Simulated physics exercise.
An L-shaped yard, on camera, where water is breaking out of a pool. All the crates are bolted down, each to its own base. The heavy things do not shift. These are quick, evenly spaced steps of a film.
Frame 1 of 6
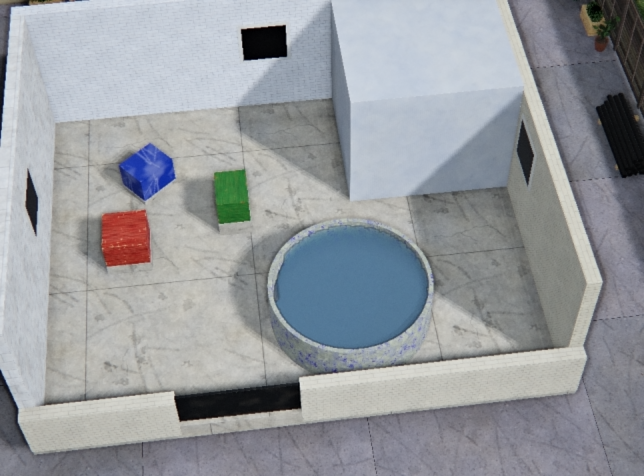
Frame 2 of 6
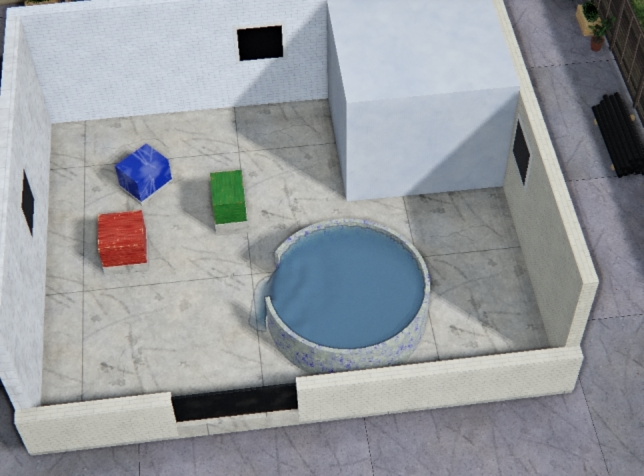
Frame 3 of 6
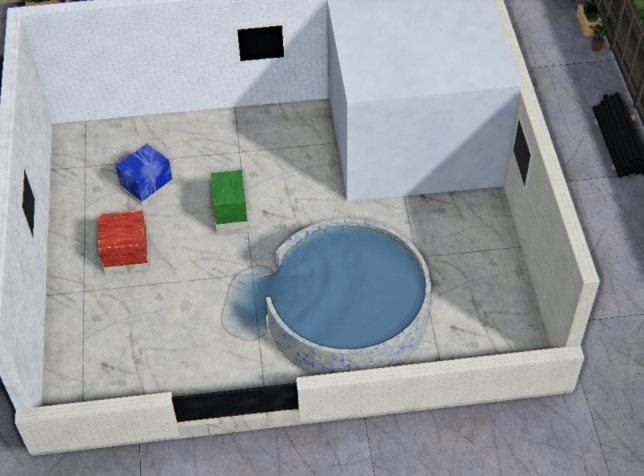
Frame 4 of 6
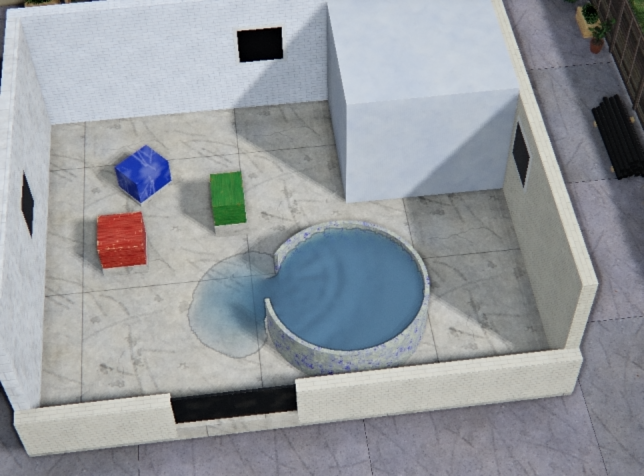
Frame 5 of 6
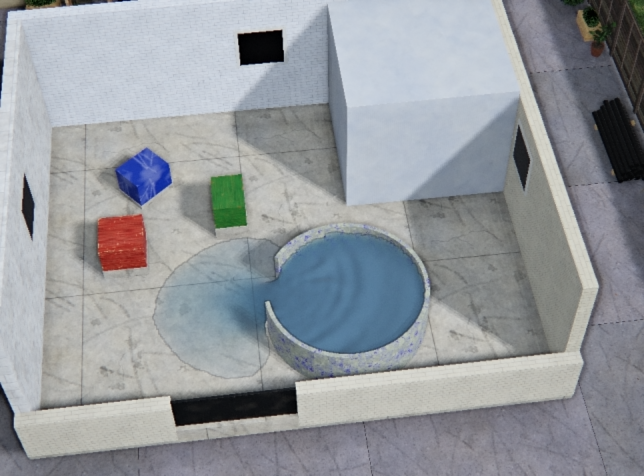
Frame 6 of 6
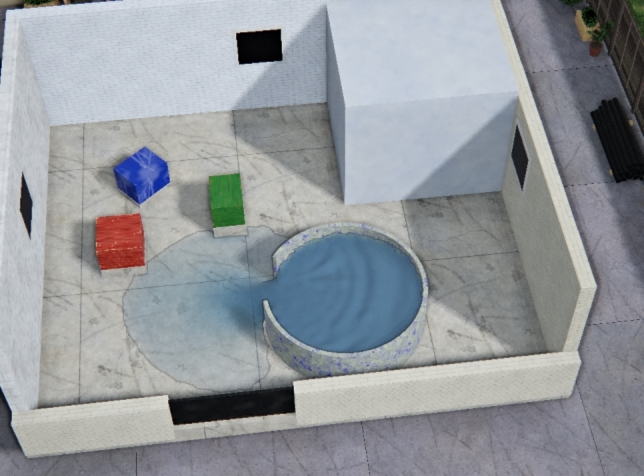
In a walled yard with red, blue and green blocks, a round pool sat still until a gap opened in its left side, and water poured out and spread leftward across the pale floor.
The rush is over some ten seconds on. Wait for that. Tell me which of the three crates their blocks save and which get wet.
The green crate is protected by its plinth. The blue crate is not protected by its plinth. The red crate is not protected by its plinth.
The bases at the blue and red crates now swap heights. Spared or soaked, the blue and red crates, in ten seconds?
The blue crate is overtopped and the red crate is overtopped.
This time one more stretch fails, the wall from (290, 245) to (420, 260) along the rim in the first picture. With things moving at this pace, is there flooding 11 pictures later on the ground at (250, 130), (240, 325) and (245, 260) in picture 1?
Point by point: Drenched, unwetted, unwetted.
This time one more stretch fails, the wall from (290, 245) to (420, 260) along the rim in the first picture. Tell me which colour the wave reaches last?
That would be the crate marked blue, reached last.
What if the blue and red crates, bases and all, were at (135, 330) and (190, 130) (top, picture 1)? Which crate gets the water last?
The one in red.
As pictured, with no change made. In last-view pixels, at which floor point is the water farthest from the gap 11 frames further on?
My pick would be pixel (59, 168).
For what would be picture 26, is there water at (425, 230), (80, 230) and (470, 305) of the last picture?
Status by point, in sequence: Unwetted; waterlogged; unwetted.
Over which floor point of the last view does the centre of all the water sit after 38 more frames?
Close to (232, 279).
A moment on, water covers 30 % of the floor; the green crate water round its plinth, the blue crate water round its plinth, the red crate water round its plinth.
Next, water covers 40 % of the floor; the green crate water round its plinth, the blue crate water round its plinth, the red crate water round its plinth.
Then, water covers 55 % of the floor; the green crate water round its plinth, the blue crate water round its plinth, the red crate water round its plinth.
Later, water covers 75 % of the floor; the green crate water round its plinth, the blue crate water round its plinth, the red crate water round its plinth.
In the end, water covers 95 % of the floor; the green crate stayed above the water, the blue crate was topped, the red crate was topped.
